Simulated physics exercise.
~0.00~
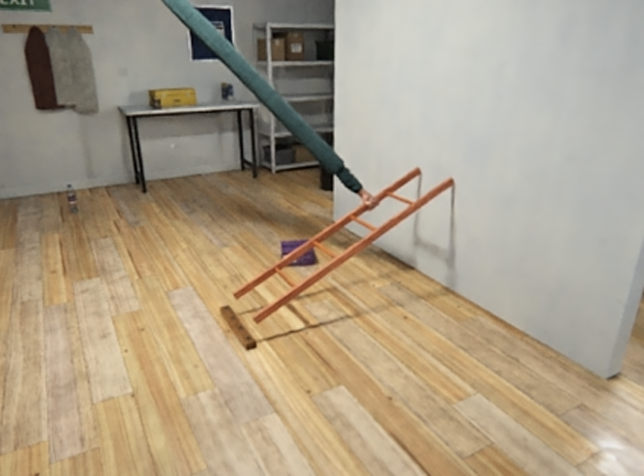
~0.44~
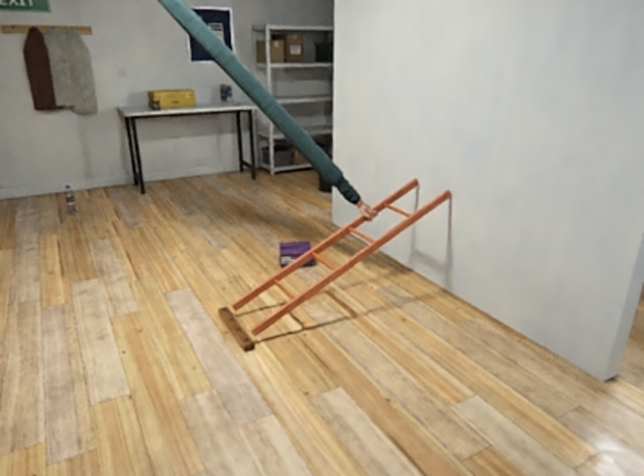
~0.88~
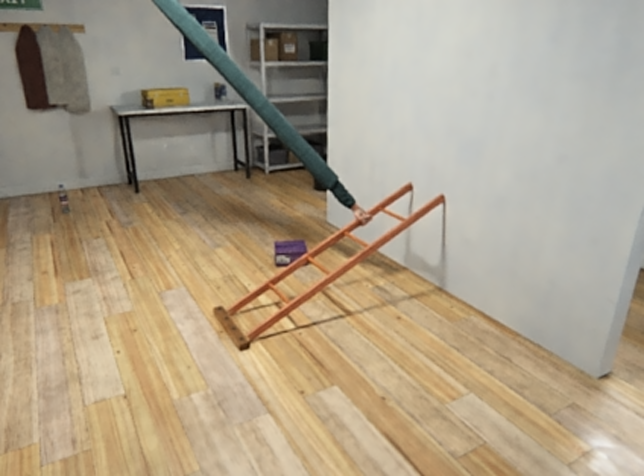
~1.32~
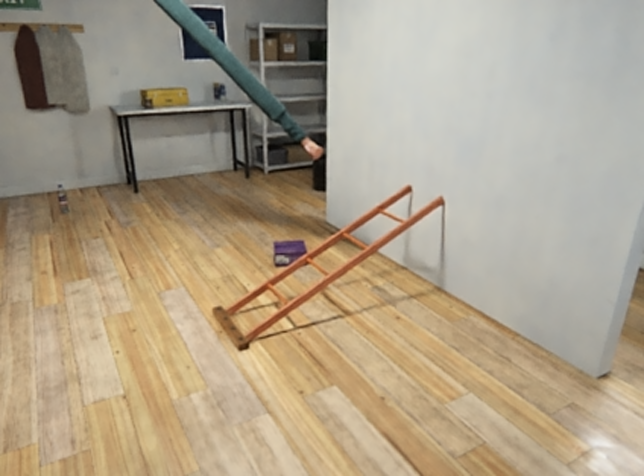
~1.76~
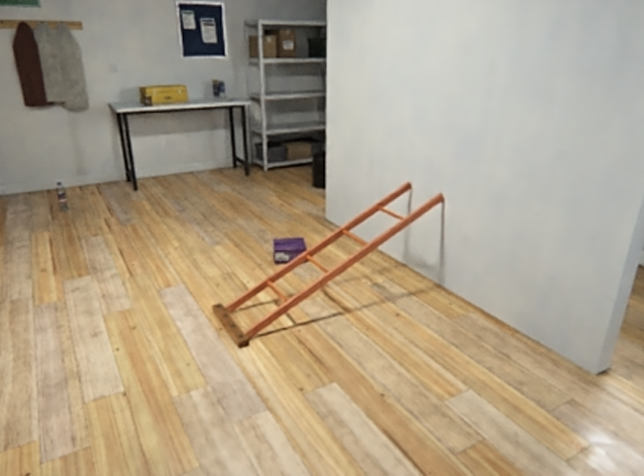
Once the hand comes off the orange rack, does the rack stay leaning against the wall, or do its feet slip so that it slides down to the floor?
The rack stays leaning against the wall. Its feet remain at the batten after the hand lets go and the arm leaves the view.
